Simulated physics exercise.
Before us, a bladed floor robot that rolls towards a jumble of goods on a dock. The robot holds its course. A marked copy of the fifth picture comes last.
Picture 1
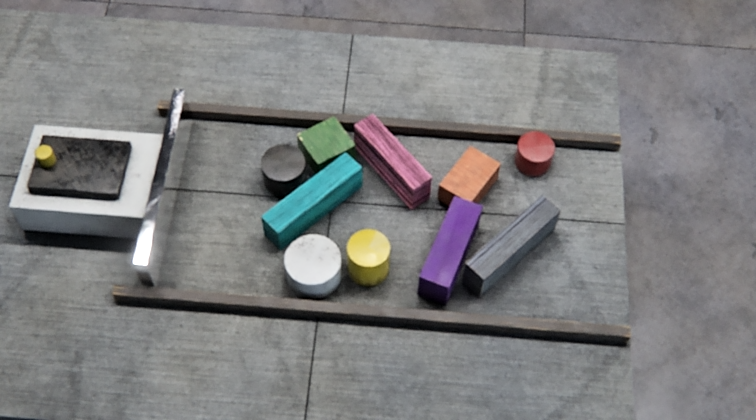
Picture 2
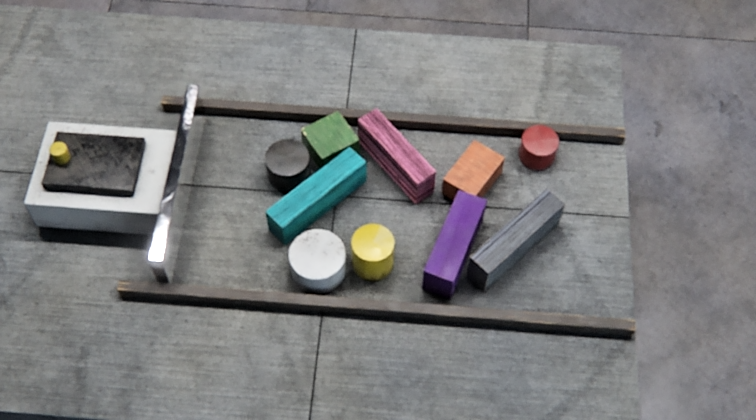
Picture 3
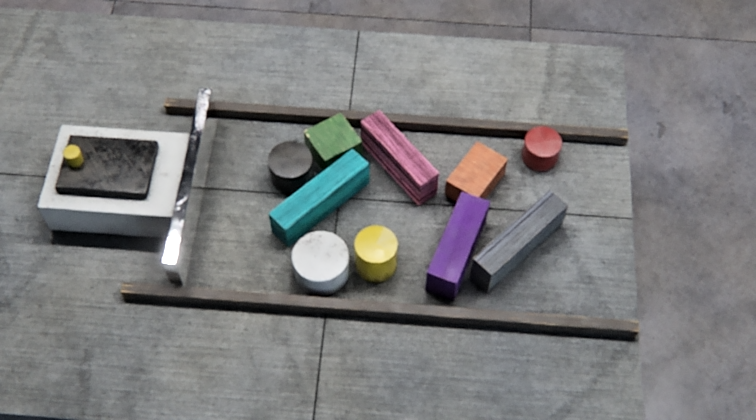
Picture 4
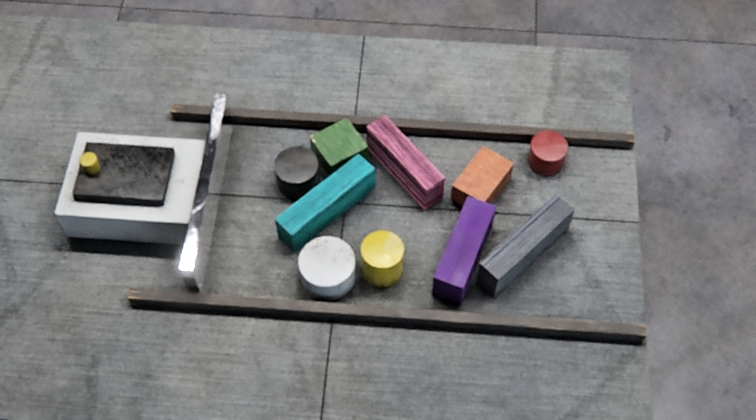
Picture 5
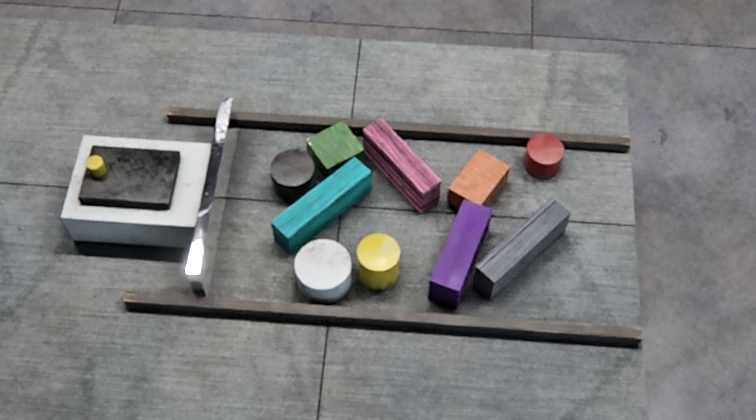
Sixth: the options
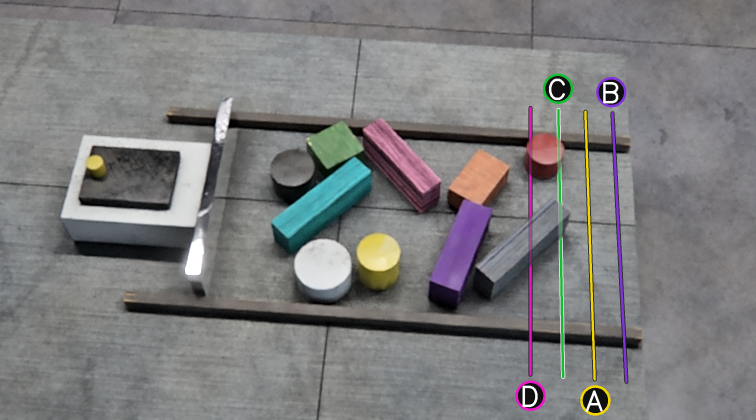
The clip shows a white robot with an upright blade moving slowly rightward between two dark rails on a grey surface, nearing a cluster of colourful blocks, sticks and canisters, which stay in place relative to one another.
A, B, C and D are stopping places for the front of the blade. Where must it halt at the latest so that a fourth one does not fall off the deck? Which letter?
As far as mark D.
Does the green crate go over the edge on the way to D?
By then, no.
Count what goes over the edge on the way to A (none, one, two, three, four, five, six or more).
By then, six or more.
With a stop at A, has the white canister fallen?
No.
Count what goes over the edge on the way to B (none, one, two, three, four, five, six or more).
Six or more.
On the marked copy, A at (590, 235); B at (619, 237); C at (561, 233); D at (531, 231).
Following D. Soon after the start, robot (251, 184); orange crate (486, 182); white canister (352, 281).
Later, robot (365, 191); red canister (598, 158); orange crate (566, 168).
In the end, robot (456, 197); grey stick over the edge; orange crate over the edge; three fallen.
As for the rest, A drops six; B drops ten; C drops five.
